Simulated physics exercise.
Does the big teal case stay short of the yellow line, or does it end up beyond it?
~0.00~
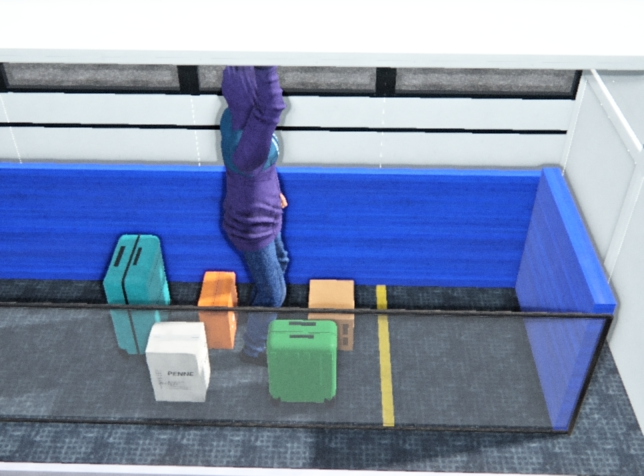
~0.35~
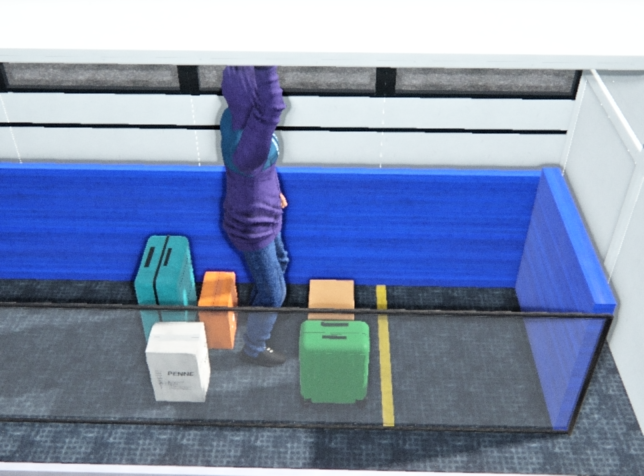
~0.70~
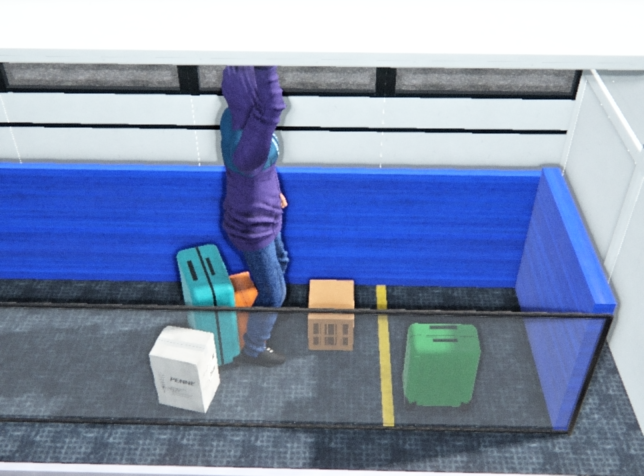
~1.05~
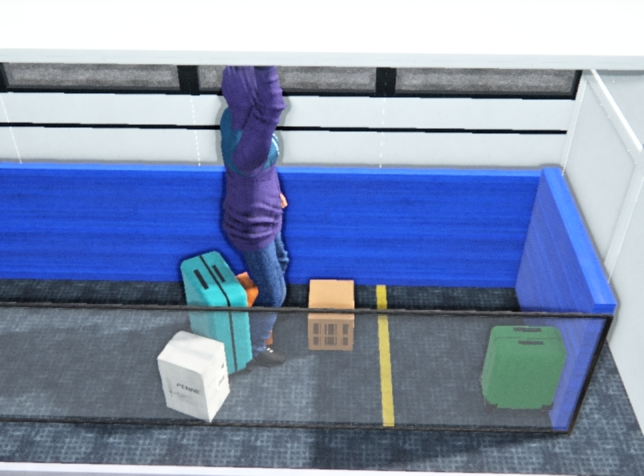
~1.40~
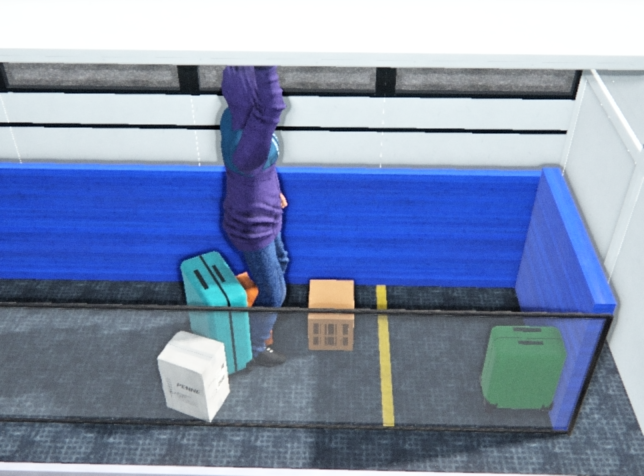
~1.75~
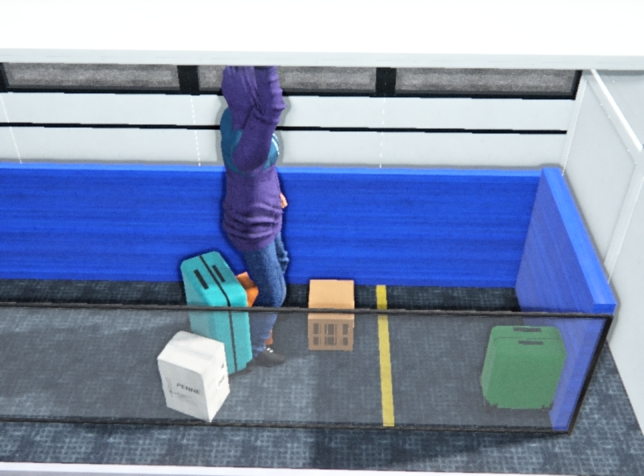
It stays short of the yellow line. The teal case slides right and comes to rest beside the passenger's legs, well to the left of the line.
